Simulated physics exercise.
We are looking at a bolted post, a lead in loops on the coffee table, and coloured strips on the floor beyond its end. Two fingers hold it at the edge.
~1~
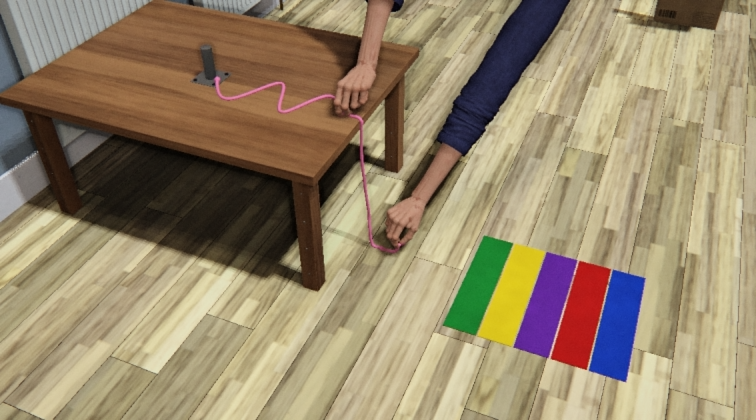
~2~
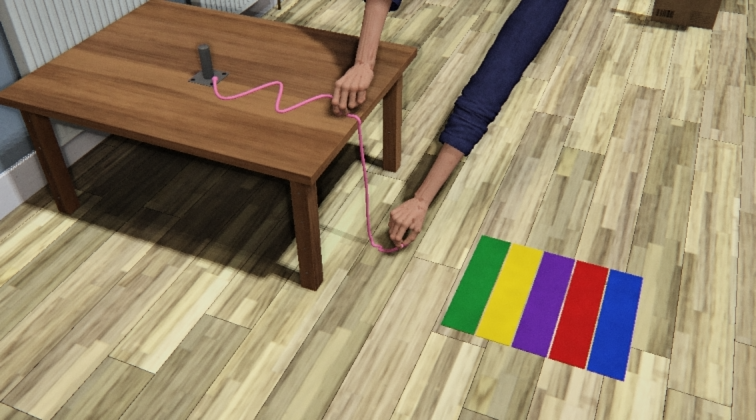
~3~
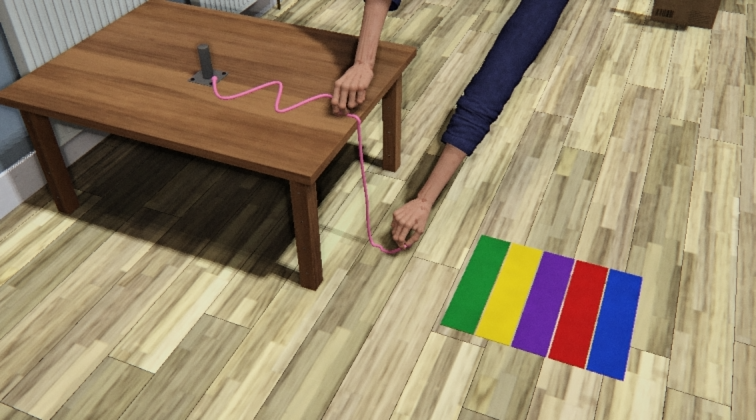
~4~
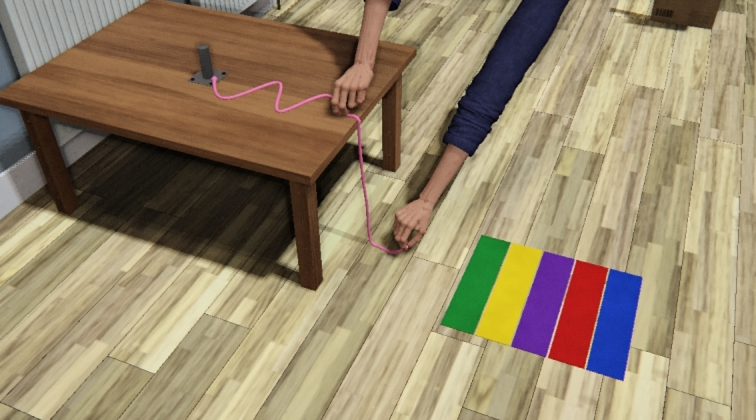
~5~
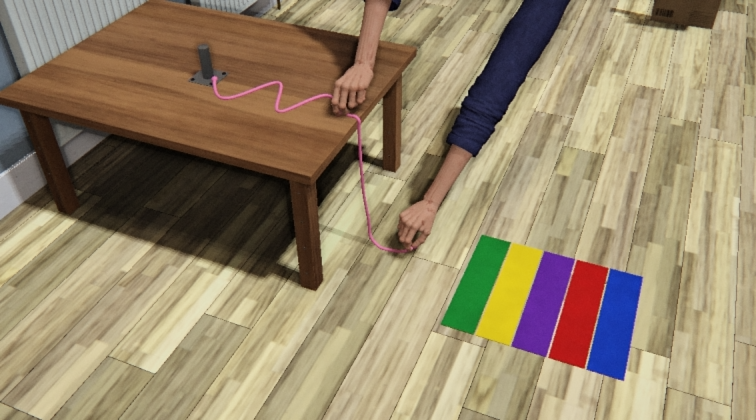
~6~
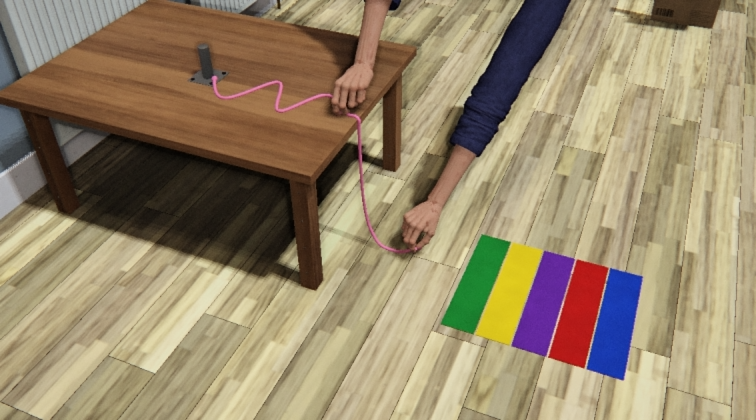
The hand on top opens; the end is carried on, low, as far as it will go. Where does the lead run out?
It gets as far as the blue strip.
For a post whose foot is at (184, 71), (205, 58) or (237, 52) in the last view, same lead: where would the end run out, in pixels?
In that order: (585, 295), (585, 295) and (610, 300).
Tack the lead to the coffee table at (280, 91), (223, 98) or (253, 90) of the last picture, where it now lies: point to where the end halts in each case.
The places are (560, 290), (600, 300) and (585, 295).
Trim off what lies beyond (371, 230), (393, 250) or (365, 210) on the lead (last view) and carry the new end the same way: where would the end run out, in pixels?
The places are (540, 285), (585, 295) and (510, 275).
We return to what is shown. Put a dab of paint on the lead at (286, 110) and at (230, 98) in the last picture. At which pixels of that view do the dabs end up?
About (361, 118), and the other about (257, 89).
Early on, end near (551, 286); over purple.
Midway, end near (595, 298); over red.
At the end of the slack, end near (622, 306); over blue. The blue one.
